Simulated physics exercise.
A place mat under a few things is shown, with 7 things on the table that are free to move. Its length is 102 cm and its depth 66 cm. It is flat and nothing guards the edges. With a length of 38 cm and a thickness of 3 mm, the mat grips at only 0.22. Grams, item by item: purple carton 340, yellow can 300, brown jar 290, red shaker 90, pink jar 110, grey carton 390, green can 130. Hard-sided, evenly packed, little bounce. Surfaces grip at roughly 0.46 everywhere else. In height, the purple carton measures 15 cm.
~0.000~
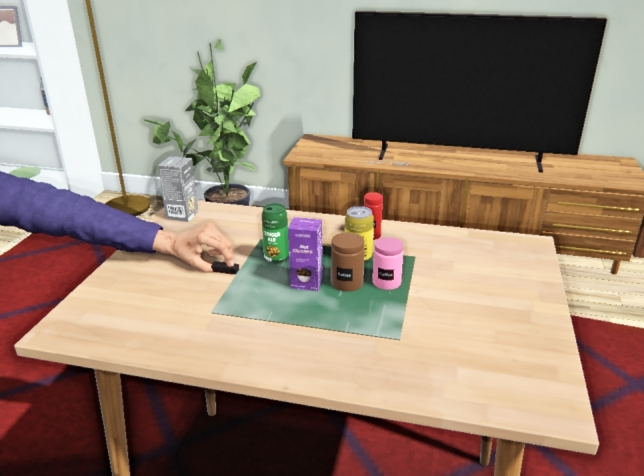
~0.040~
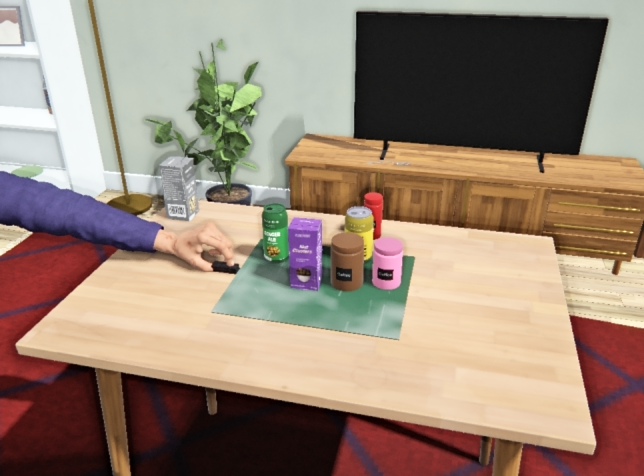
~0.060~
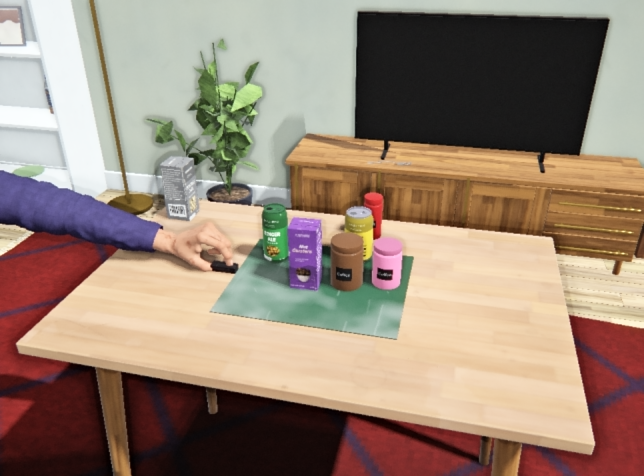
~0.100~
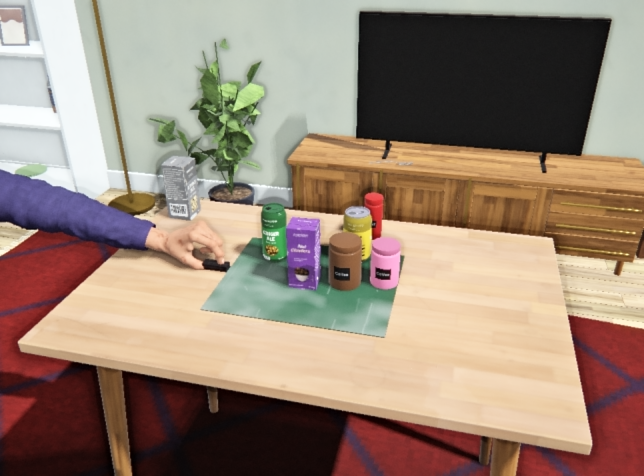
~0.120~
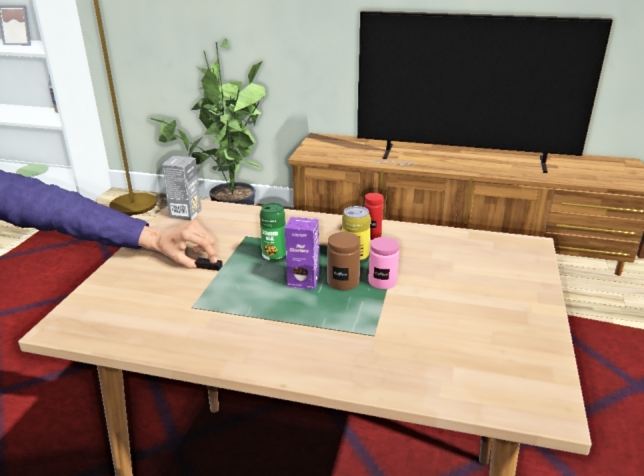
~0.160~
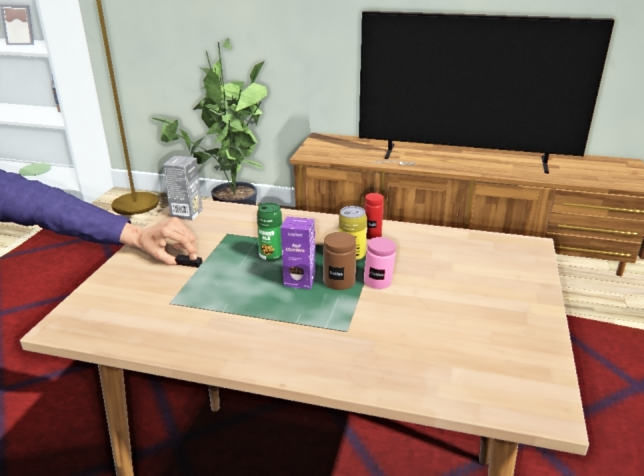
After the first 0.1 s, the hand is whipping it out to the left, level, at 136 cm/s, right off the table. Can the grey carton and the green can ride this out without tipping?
One by one: The grey carton holds its pose, the green can is overset.
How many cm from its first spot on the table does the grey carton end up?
It ends up around 0 cm from its start.
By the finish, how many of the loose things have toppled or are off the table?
My answer is 2.
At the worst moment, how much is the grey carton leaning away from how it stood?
0° at most.
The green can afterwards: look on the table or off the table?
When everything stops, the green can is out of bounds.
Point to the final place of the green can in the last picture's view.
Somewhere around (127, 433).
After 0.36 s, mat out by 37 cm; green can moved 11 cm near (232, 228); purple carton moved 11 cm; yellow can 7° off upright.
After 0.56 s, mat out by 64 cm; green can 4° off upright near (167, 220); purple carton 29° off upright; yellow can moved 5 cm.
After 1.06 s, mat out by 93 cm; green can now off the table; purple carton on its side; brown jar moved 6 cm.
In the end (1.4 s), off the table and tipped over, green can; toppled on the table, purple carton; the other 5 under 6 cm from the start. At the end, from the last picture's camera, grey carton near (184, 188), green can near (128, 433).
